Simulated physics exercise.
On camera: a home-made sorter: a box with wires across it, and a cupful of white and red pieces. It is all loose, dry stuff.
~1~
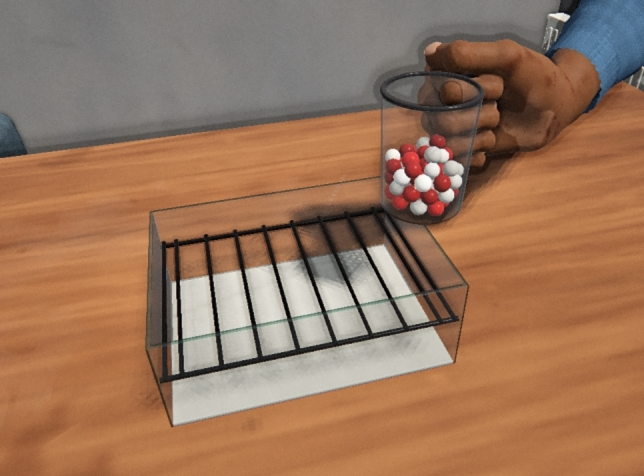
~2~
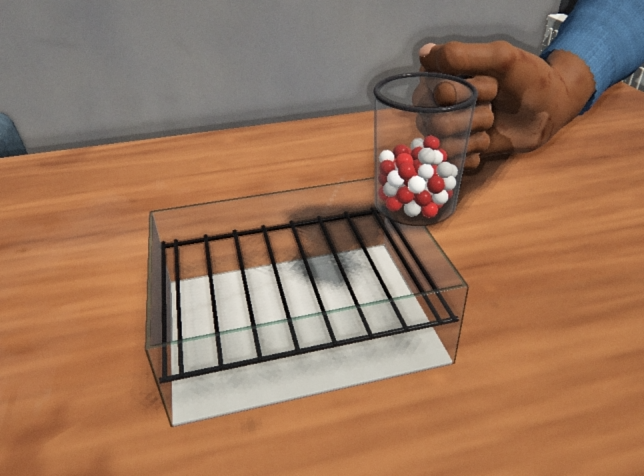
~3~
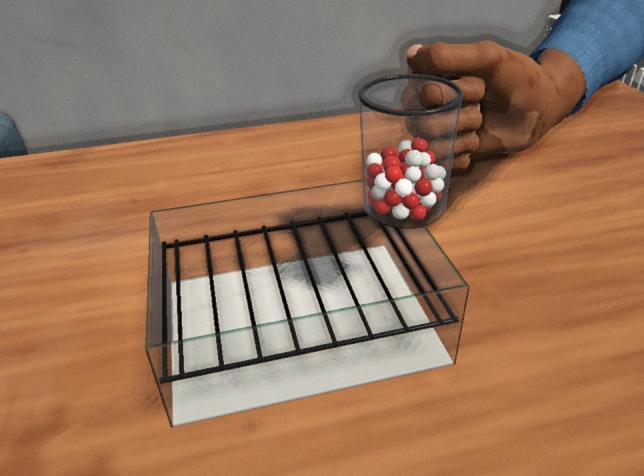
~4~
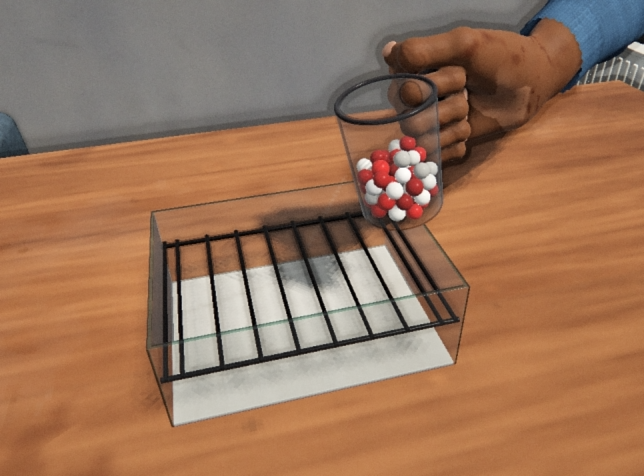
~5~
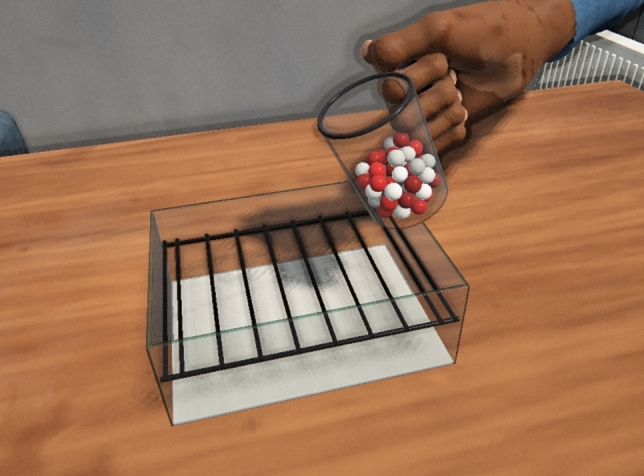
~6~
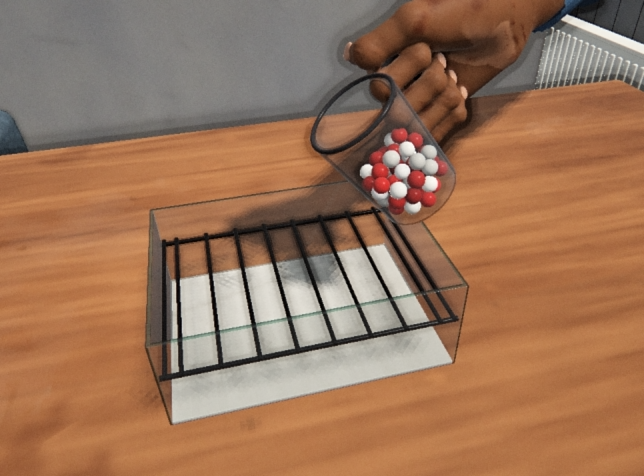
A hand moves a cup of red and white balls left and tilts it toward a wire-topped box.
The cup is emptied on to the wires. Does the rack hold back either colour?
White: They end up below. Red: They end up below.
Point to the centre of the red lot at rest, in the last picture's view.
Around (291, 348).
Then, 0.28 s past the last view, white ones, all in the cup; red ones, all in the cup.
Then, 0.65 s past the last view, white ones, all in the cup; red ones, all in the cup.
Then, 1.04 s past the last view, white ones, about two thirds in the cup, about a third on or over the wires; red ones, about two thirds in the cup, about a third on or over the wires, a small part under the rack.
Finally, white ones, all under the rack; red ones, all under the rack.
